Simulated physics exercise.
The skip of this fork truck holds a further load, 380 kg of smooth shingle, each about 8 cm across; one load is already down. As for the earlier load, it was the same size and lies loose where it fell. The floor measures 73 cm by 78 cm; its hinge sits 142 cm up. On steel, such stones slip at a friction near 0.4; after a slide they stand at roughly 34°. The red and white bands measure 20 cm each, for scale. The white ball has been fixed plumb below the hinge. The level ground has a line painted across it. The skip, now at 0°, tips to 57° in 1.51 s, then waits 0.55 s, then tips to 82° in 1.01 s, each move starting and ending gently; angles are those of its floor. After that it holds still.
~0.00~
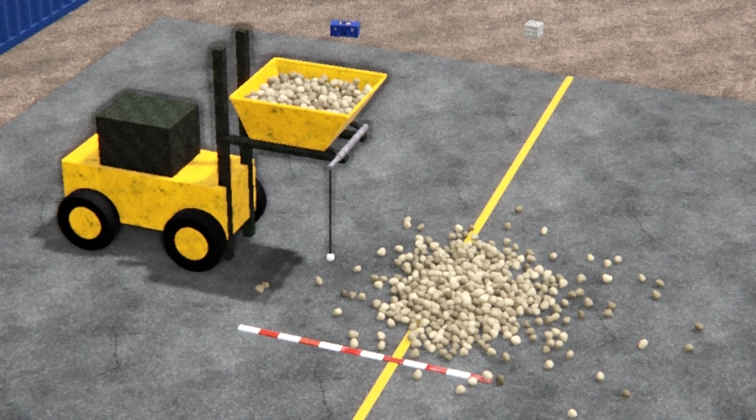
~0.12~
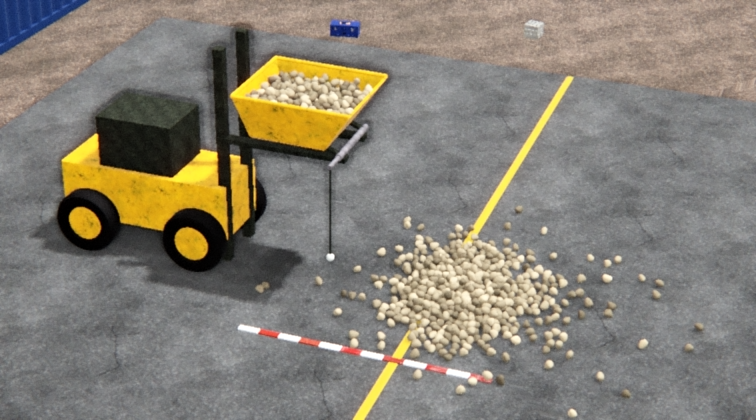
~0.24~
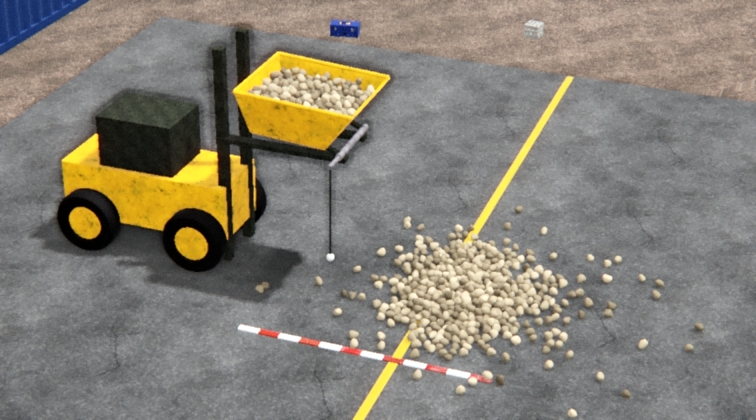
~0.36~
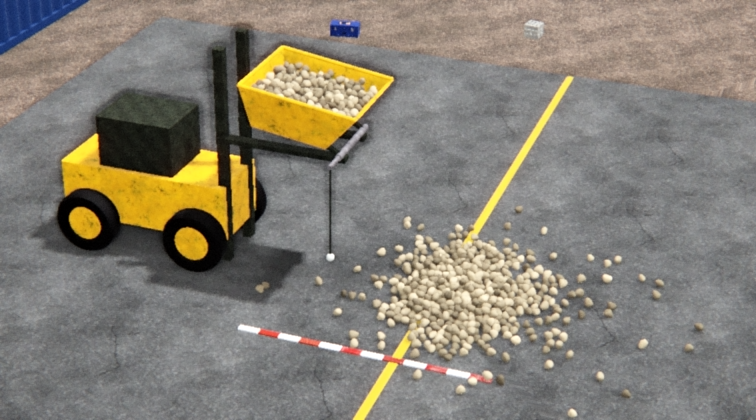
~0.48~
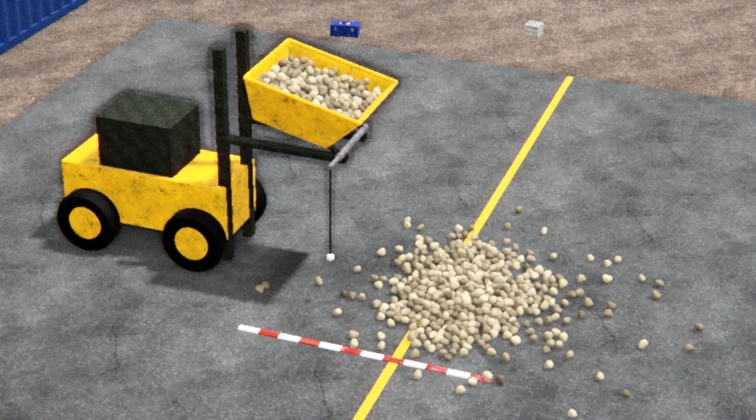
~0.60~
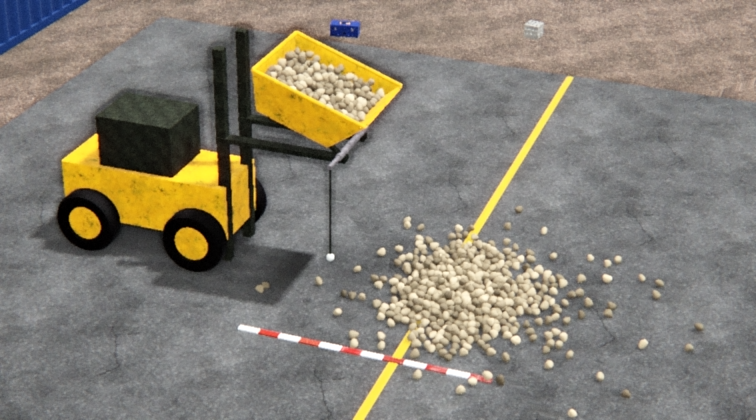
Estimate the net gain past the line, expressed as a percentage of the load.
68 %.
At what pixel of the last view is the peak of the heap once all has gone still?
Note: Crest near (457, 269).
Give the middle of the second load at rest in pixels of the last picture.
In the last view, about pixel (454, 282).
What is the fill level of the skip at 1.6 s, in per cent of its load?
Roughly 90 parts in a hundred of the load.
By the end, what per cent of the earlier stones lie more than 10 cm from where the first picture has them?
I'd say roughly 15 per cent of them.
After 1.1 s the floor is at 48°; in per cent of one load, 100 in the skip, 28 short of the line, 72 past the line; the foremost stones are at (653, 355).
After 1.6 s the floor is at 57°; in per cent of one load, 90 in the skip, 37 short of the line, 73 past the line; the foremost stones are at (653, 355).
After 3.5 s the floor is at 82°; in per cent of one load, 4 in the skip, 66 short of the line, 129 past the line; the foremost stones are at (653, 355).
After 6.1 s the floor is at 82°; in per cent of one load, 0 in the skip, 60 short of the line, 140 past the line; the foremost stones are at (667, 343). Net gain past the line, 68.
